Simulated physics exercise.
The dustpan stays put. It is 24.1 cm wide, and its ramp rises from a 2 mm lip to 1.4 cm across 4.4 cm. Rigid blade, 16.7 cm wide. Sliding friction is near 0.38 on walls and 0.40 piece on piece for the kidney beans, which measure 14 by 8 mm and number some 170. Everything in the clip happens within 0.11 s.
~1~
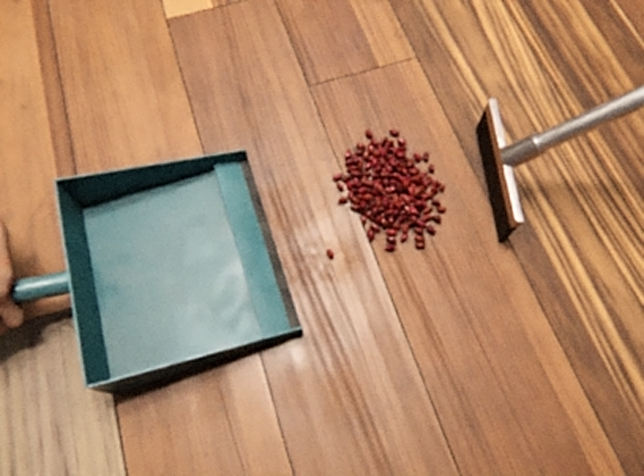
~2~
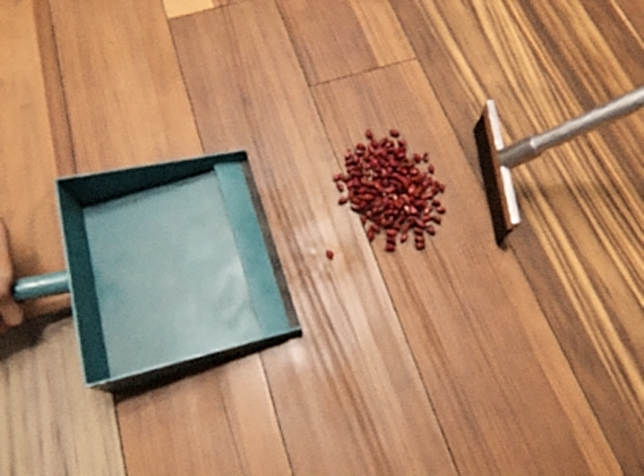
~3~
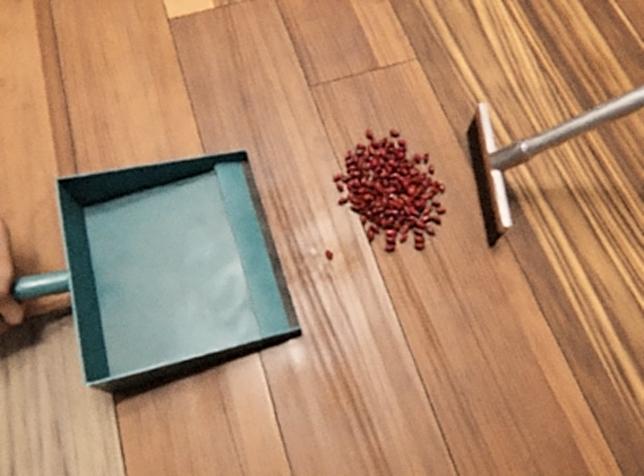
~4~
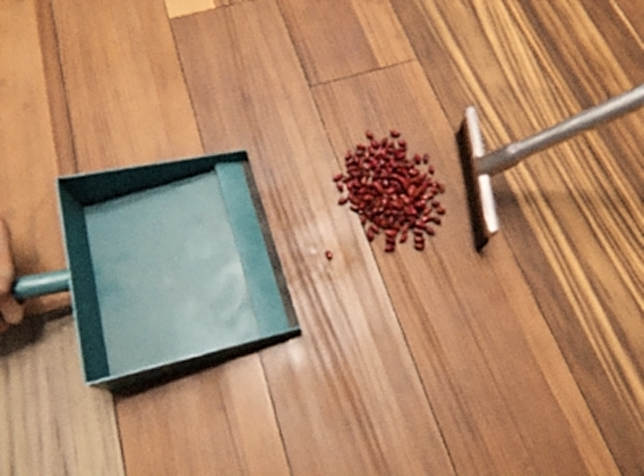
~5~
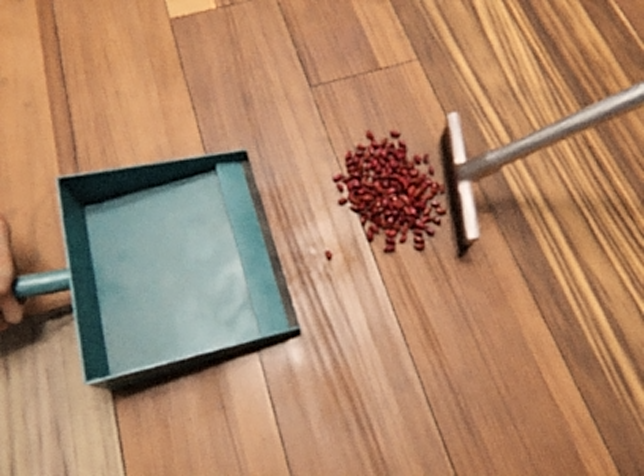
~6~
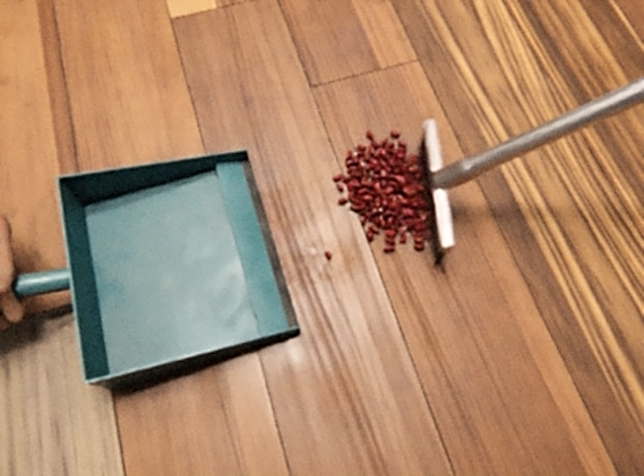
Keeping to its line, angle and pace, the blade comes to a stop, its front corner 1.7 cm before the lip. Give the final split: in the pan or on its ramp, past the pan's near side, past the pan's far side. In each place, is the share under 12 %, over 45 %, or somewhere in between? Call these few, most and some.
I would put it this way: Pan most, near side few, far side some.
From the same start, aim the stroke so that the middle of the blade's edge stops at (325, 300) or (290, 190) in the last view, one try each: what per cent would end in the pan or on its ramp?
The two tries give roughly 20 and 50 %.
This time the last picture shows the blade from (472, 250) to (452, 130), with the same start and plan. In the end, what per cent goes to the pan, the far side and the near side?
Split: Pan = 20, far = 5, near = 0.
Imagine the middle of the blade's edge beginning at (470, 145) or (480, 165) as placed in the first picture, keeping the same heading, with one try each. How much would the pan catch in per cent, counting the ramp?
Around 50 percent, then around 55 percent.
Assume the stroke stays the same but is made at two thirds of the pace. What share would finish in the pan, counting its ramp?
In that case roughly 30 percent.
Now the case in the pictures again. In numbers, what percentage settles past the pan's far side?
Roughly 20 in a hundred come to rest there.
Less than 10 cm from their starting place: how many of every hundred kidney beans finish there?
I'd estimate roughly 5 per cent.
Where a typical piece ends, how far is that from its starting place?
That distance is close to 20 cm.
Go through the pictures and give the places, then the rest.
Blade from (516, 223) to (490, 107), moved 0.0 cm, 0 of the pieces shifted so far; middle of the pieces at (387, 190); pan at (170, 271), in the first frame.
Blade from (513, 224) to (488, 109), moved 0.3 cm, 0 of the pieces shifted so far; middle of the pieces at (387, 190), in the second frame.
Blade from (504, 227) to (480, 111), moved 1.4 cm, 0 of the pieces shifted so far; middle of the pieces at (387, 191), in the third frame.
Blade from (491, 232) to (468, 115), moved 3.0 cm, 0 of the pieces shifted so far; middle of the pieces at (387, 191), in the fourth frame.
Blade from (471, 239) to (451, 121), moved 5.4 cm, 0 of the pieces shifted so far; middle of the pieces at (387, 191), in the fifth frame.
Blade from (446, 247) to (429, 128), moved 8.5 cm, 46 of the pieces shifted so far; middle of the pieces at (390, 191); pan at (171, 269), in the sixth frame.
Then, 0.07 s after the last picture, middle of the blade 10 cm from the lip; 0 % over the lip, far side 5 %, near side 0 %.
Then, 0.12 s after the last picture, middle of the blade 5 cm from the lip; 0 % over the lip, far side 10 %, near side 0 %.
Then, 0.31 s after the last picture, middle of the blade 4 cm from the lip; 55 % over the lip, far side 20 %, near side 0 %.
In the end, pan 50 %, near side 0 %, far side 20 %, in front of the lip or behind the blade 25 %.
